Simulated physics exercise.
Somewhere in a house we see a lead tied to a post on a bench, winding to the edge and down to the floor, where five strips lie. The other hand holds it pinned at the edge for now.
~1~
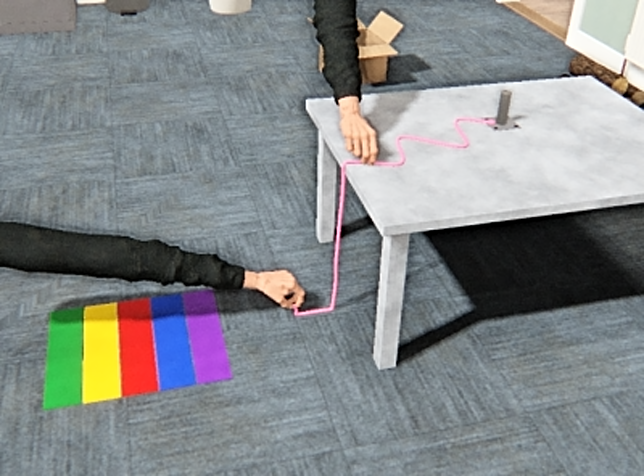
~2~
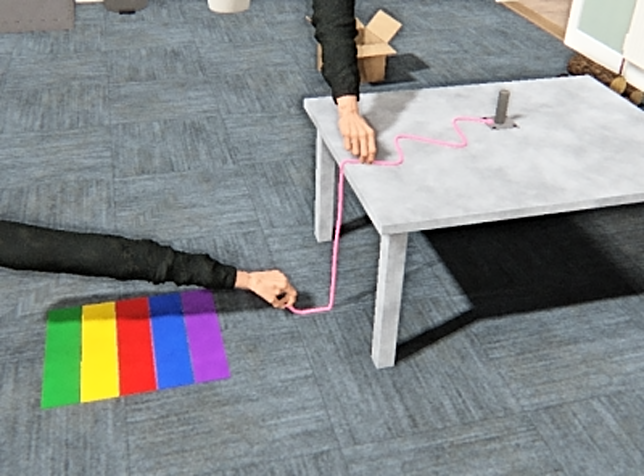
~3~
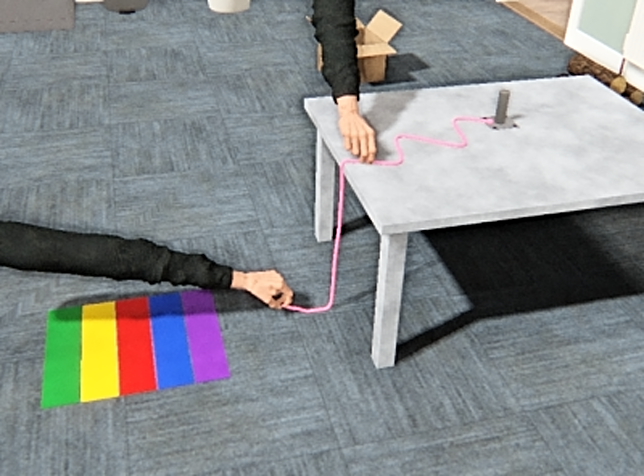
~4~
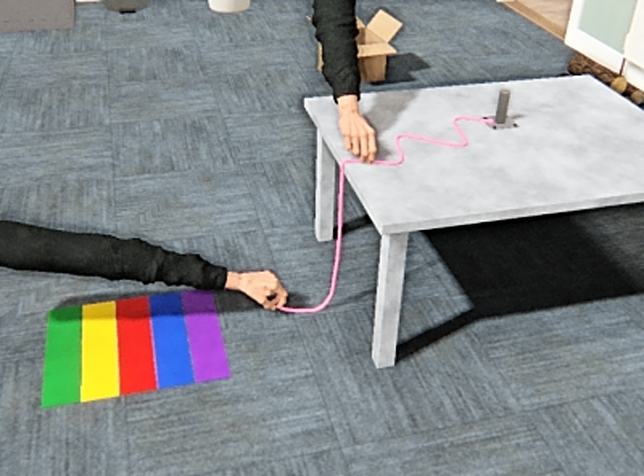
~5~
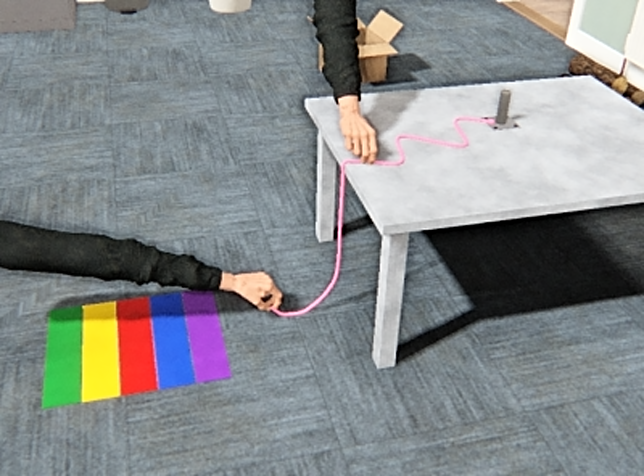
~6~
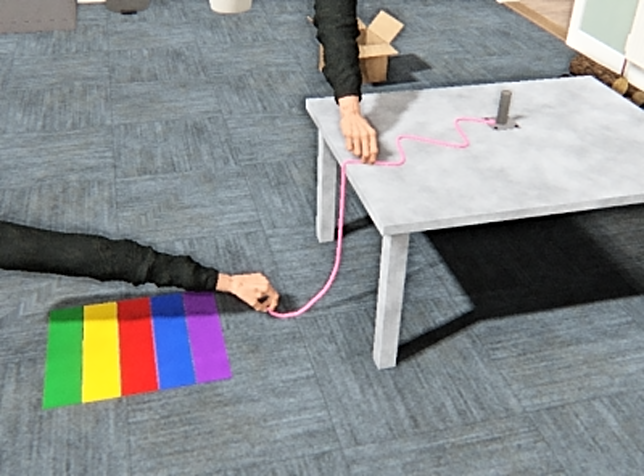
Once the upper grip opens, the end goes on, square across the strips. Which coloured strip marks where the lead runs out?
Green.
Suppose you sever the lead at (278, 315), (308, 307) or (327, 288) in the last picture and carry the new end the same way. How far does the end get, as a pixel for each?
The three cuts give roughly (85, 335), (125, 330) and (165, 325) respectively.
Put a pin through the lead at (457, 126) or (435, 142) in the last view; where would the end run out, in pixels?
About (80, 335) and (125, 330).
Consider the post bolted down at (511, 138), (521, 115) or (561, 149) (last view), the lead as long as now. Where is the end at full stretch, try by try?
Pixels, try by try: About (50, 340), (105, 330), (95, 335).
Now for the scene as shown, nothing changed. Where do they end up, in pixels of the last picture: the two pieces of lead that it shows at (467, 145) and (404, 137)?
I'd put the first at about (415, 141) and the other at about (358, 154).
Early on, end near (124, 329); over red.
Midway, end near (85, 335); over yellow.
At the end of the slack, end near (61, 339); over green. The green one.
